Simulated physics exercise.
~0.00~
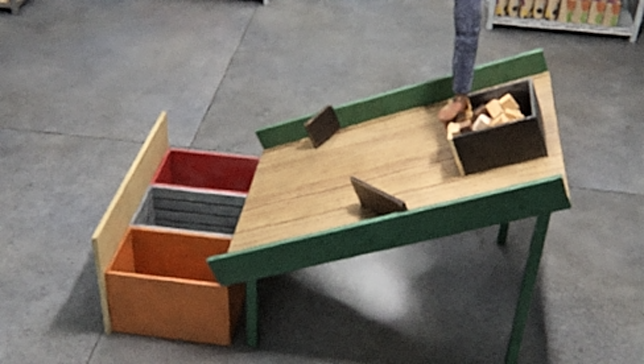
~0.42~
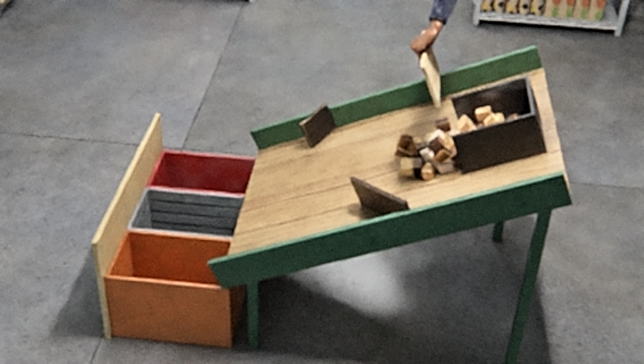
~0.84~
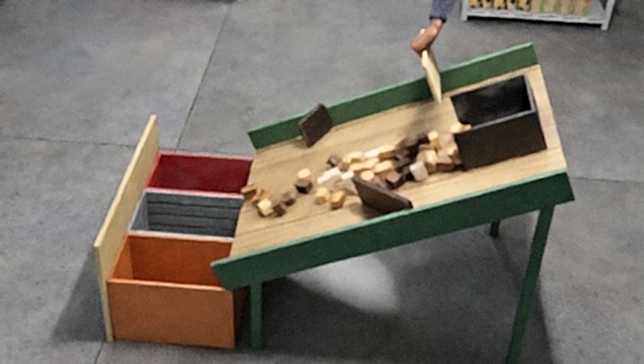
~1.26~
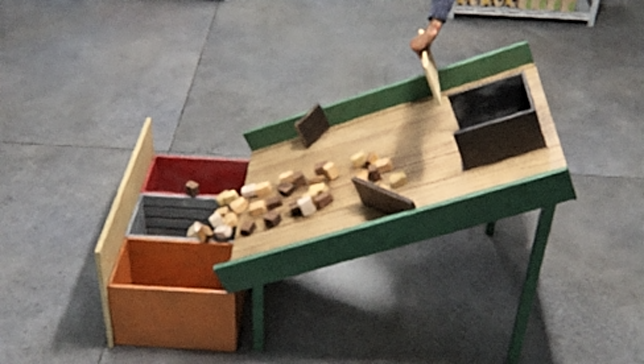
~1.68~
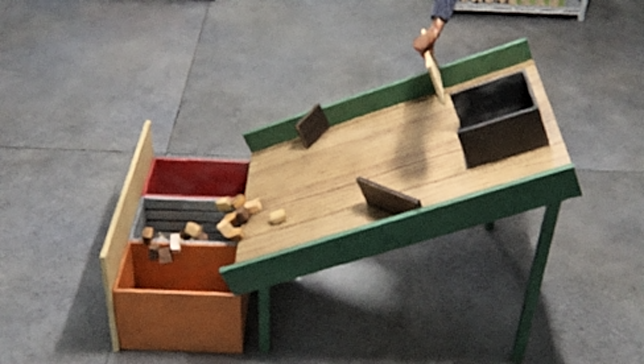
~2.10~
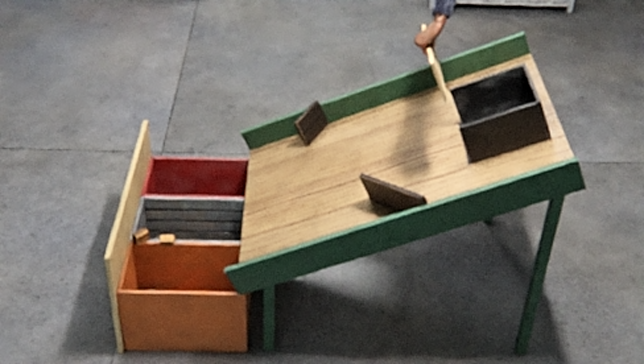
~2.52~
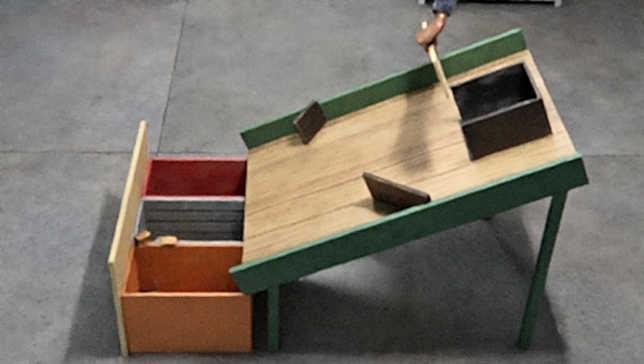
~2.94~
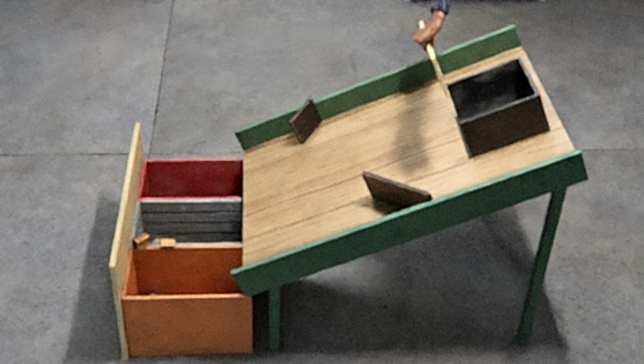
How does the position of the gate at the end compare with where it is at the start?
At the start the gate is down at the front of the black pen. By the end it is held up and clear of the opening, by the far green rail, with the hand still on it.
